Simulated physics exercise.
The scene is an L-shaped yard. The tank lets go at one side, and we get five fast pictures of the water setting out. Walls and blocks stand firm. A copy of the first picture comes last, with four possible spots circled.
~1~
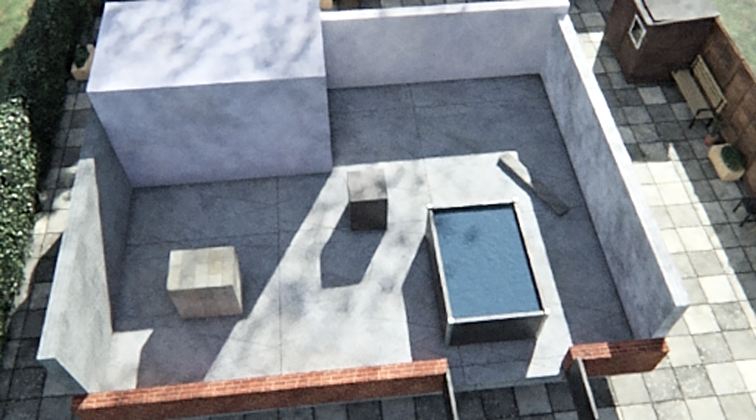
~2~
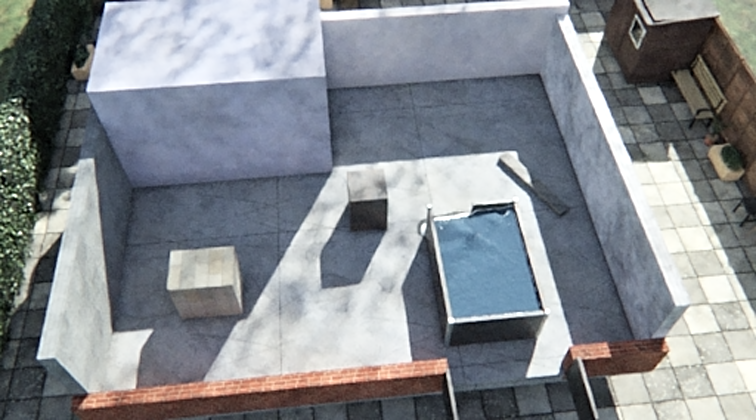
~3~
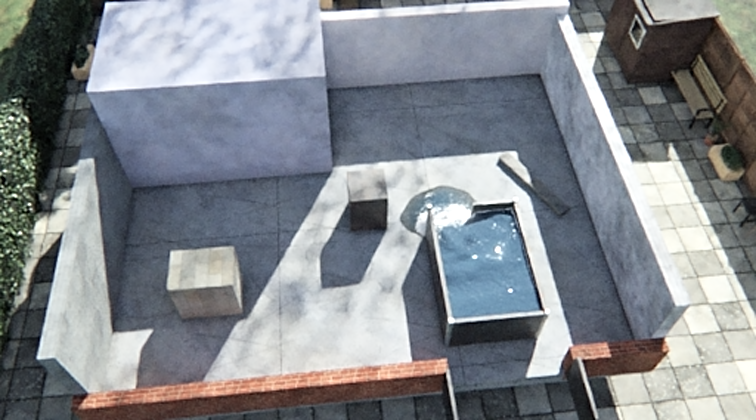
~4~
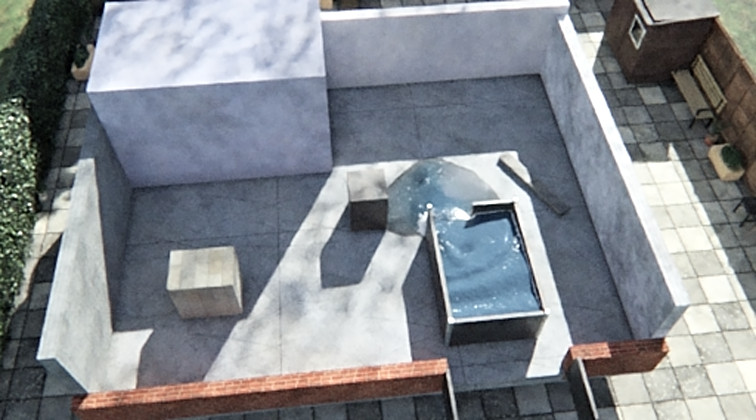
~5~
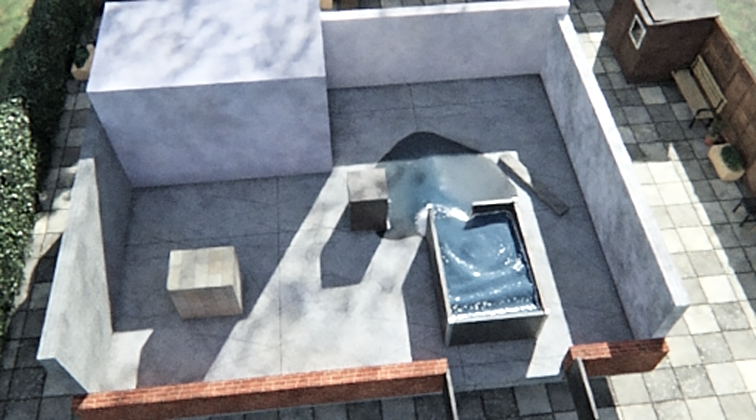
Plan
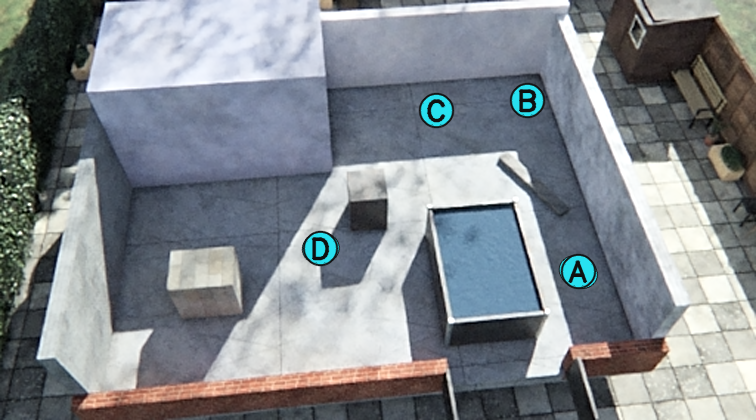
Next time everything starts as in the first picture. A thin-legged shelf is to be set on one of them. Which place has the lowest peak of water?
Choose D.
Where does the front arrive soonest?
C.
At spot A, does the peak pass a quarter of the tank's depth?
No, less.
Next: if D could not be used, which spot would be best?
That is spot A.
On the marked copy, A at (578, 271); B at (527, 100); C at (436, 110); D at (320, 248).
With A, the water peaks at about 12 % of the depth that stood in the tank.
With B, the water peaks at about 23 % of the depth that stood in the tank.
With C, the water peaks at about 28 % of the depth that stood in the tank.
With D, the water peaks at about 5 % of the depth that stood in the tank.
